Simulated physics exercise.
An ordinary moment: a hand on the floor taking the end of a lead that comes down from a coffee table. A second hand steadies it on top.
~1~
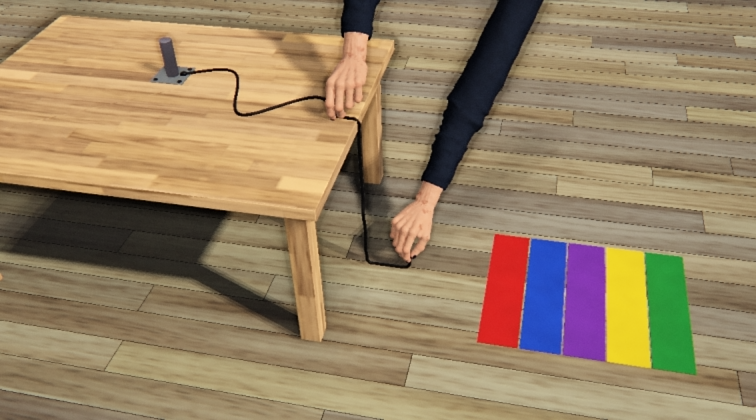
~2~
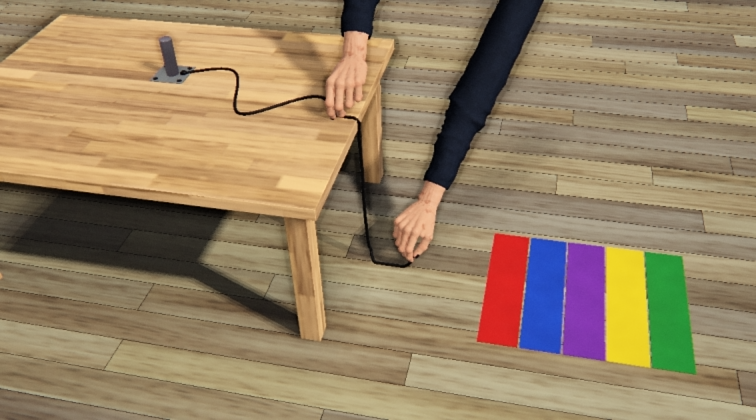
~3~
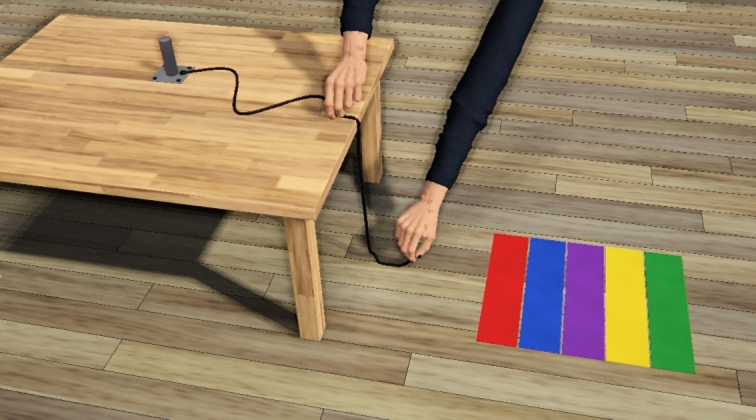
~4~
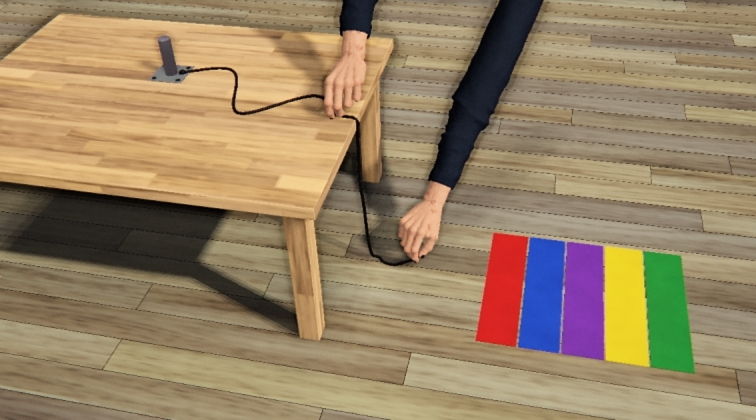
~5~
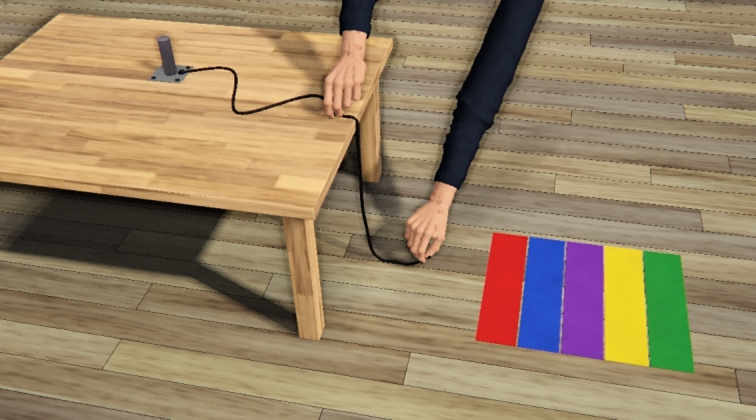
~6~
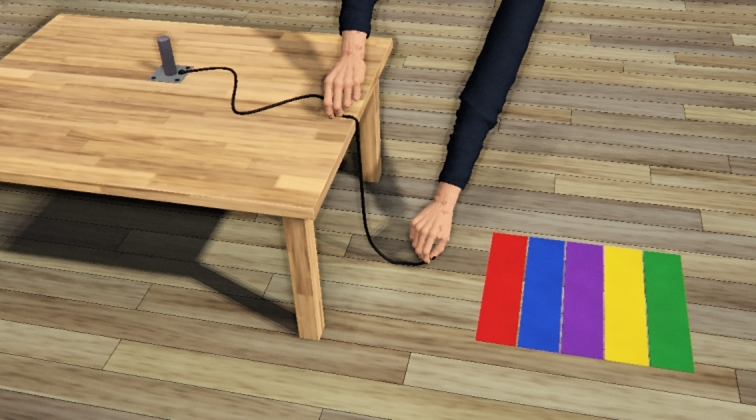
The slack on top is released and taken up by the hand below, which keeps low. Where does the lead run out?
It gets as far as the yellow strip.
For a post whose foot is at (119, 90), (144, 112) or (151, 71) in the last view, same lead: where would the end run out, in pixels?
In that order: (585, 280), (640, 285) and (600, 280).
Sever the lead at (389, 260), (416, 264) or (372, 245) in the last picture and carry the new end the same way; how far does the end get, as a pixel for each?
The places are (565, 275), (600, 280) and (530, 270).
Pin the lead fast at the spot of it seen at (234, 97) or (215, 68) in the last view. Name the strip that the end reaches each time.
Taking them in turn: Purple; yellow.
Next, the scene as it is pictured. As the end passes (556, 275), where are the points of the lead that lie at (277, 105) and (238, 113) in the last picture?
The first at (341, 105), the second at (304, 97).
Early on, end near (556, 275); over blue.
Midway, end near (601, 281); over purple.
At the end of the slack, end near (627, 284); over yellow. The yellow one.
